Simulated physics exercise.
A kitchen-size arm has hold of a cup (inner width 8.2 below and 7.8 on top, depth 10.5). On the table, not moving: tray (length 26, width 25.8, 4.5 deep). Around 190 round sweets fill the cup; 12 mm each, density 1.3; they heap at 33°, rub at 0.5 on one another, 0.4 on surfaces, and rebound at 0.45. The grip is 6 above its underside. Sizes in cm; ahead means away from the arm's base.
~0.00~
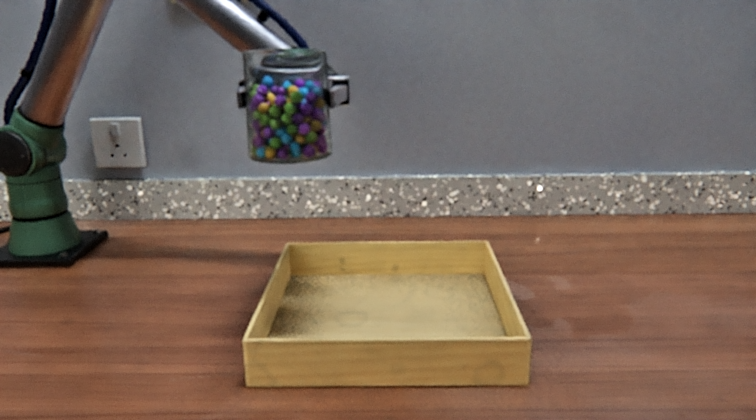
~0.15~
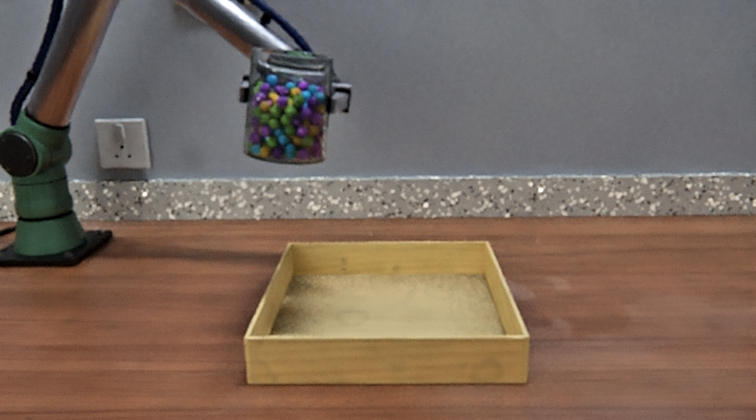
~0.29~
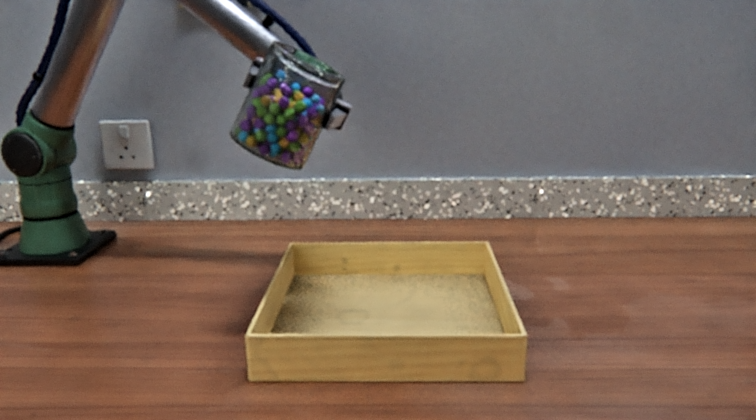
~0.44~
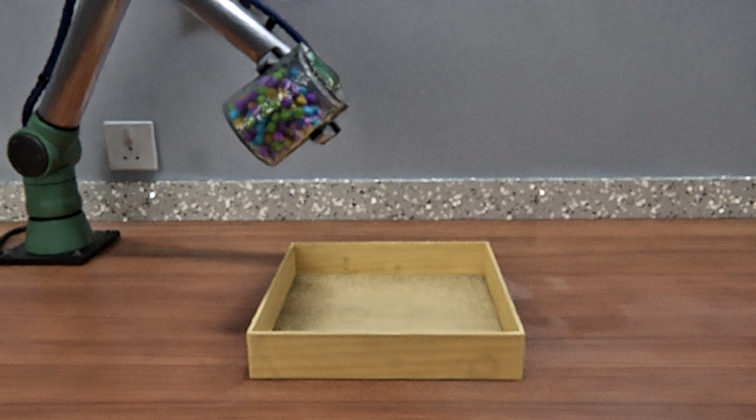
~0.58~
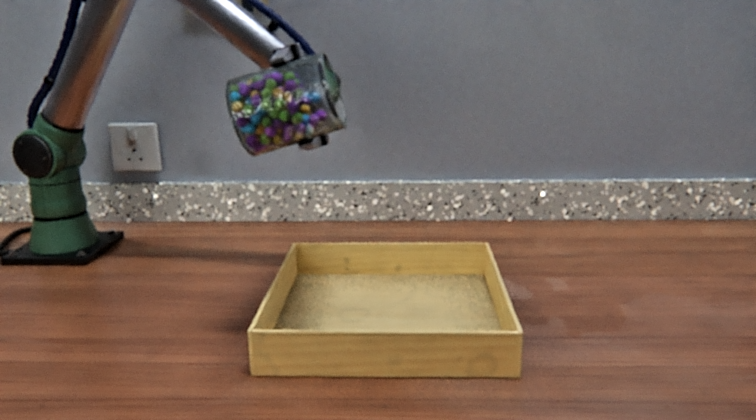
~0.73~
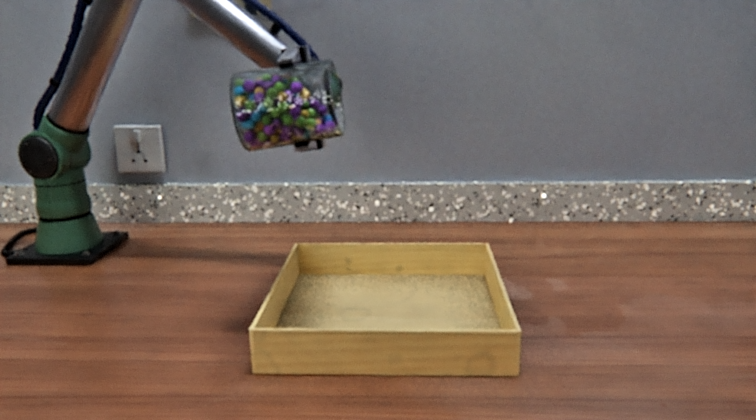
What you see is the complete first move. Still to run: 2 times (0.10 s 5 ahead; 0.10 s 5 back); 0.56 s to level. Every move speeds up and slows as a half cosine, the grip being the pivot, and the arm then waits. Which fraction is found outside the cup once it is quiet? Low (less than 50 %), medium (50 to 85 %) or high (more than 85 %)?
A medium share, 50 to 85 %, ends outside the cup.
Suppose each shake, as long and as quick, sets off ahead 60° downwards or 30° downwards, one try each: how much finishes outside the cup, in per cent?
Some 20 and 40 per cent.
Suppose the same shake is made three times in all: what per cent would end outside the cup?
Then about 80 per cent.
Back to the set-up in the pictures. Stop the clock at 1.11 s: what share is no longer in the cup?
Some 55 per cent.
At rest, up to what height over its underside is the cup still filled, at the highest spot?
About 5.5 cm.
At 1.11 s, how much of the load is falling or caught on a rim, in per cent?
Some 13 per cent.
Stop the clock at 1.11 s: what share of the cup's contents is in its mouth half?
About 90 per cent.
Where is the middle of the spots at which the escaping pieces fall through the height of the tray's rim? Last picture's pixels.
Around (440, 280).
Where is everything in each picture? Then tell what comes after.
The first picture shows cup middle at (288, 106), level; upper third of the load around (291, 102), from x 255 to 325, top at y 85; 193 in the cup.
The second picture shows cup middle at (289, 107), tilted 8° forward; upper third of the load around (288, 103), from x 255 to 320, top at y 85.
The third picture shows cup middle at (288, 107), tilted 28° forward; upper third of the load around (278, 103), from x 240 to 320, top at y 80.
The fourth picture shows cup middle at (287, 106), tilted 54° forward; upper third of the load around (273, 98), from x 235 to 315, top at y 75.
The fifth picture shows cup middle at (287, 105), tilted 74° forward; upper third of the load around (269, 92), from x 235 to 315, top at y 75.
The sixth picture shows cup middle at (289, 106), tilted 82° forward; upper third of the load around (269, 93), from x 240 to 325, top at y 80; 193 in the cup.
By 1.11 s, tilted 82° forward, highest piece 26 above the table; 88 in the cup, 66 in the tray, 13 on the table or floor, 26 in flight or on a rim.
By 1.50 s, tilted 22° forward, highest piece 27 above the table; 120 in the tray, 53 in the cup, 20 on the table or floor.
By 1.89 s, level, highest piece 25 above the table; 120 in the tray, 53 in the cup, 20 on the table or floor.
By 2.94 s, level, highest piece 25 above the table; 120 in the tray, 53 in the cup, 20 on the table or floor.
Final count, 120 in the tray, 53 in the cup, 20 on the table or floor. That is 73 % outside the cup.
